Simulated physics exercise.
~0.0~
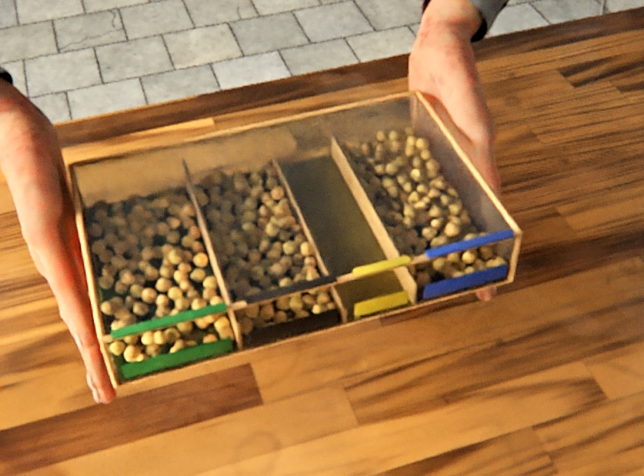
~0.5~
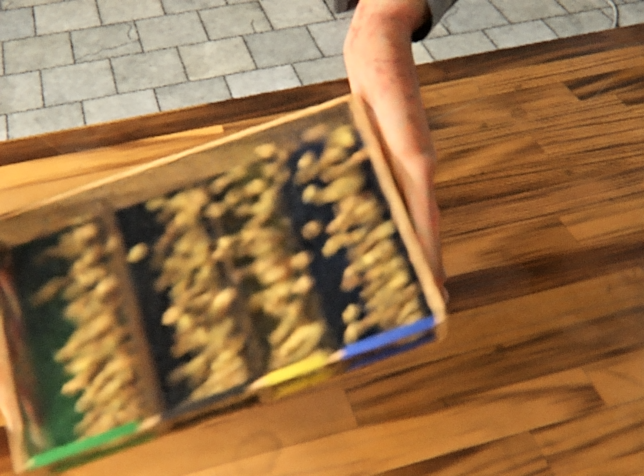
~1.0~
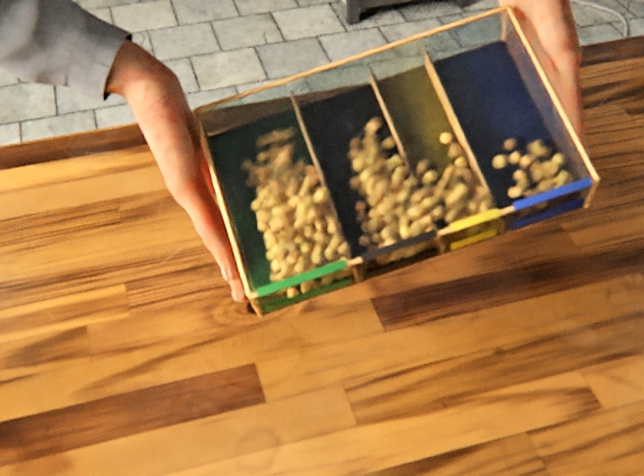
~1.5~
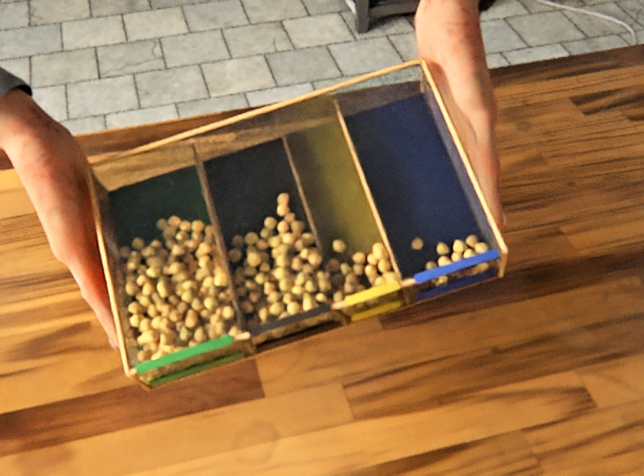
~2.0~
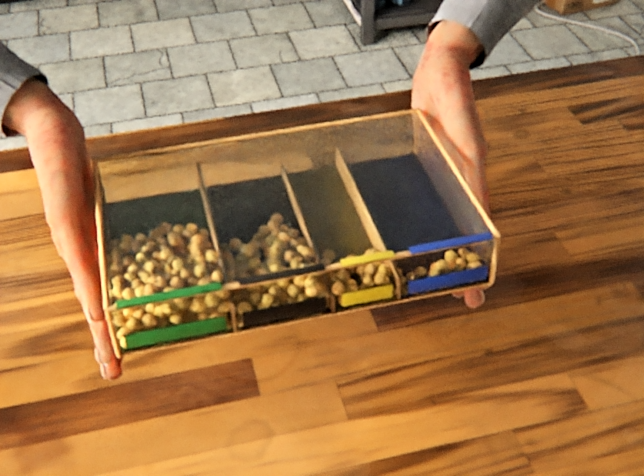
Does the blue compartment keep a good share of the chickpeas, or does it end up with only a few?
It ends up with only a few. The yellow compartment also holds little, while the green and black ones hold most of the chickpeas.
